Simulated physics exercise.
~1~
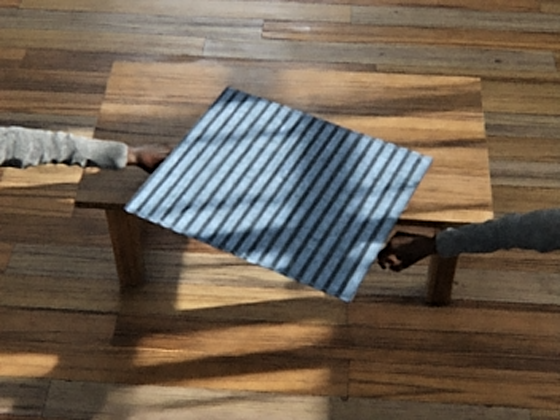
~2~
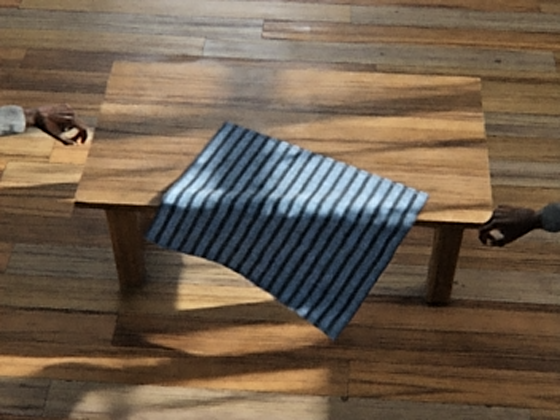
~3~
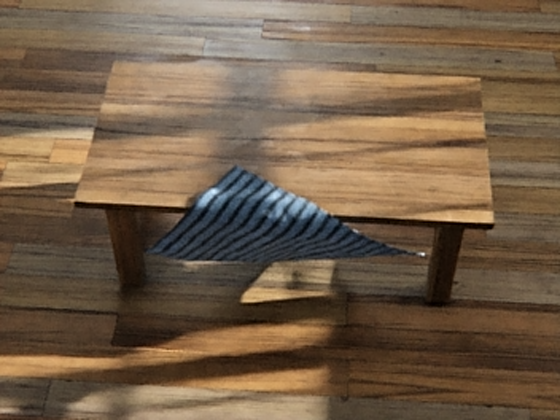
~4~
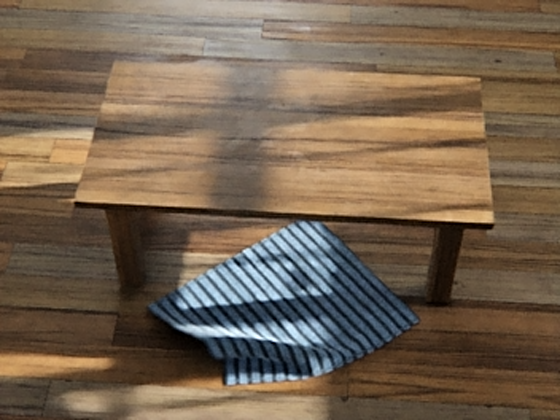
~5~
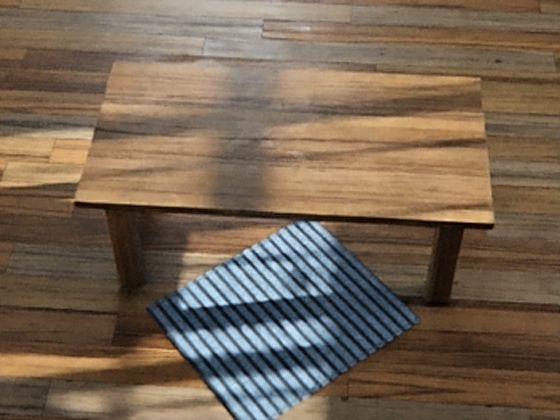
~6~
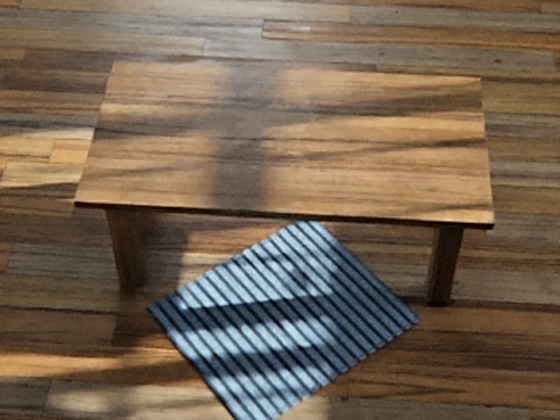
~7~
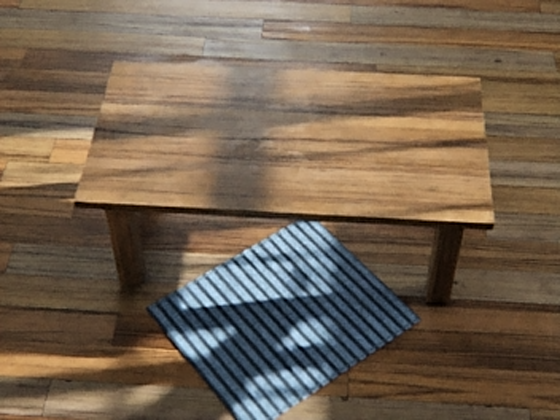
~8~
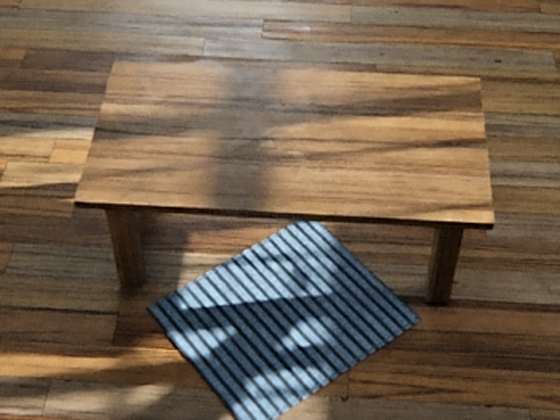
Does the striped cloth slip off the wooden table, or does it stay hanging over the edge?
The striped cloth slips off the front edge of the table and comes to rest on the floor.
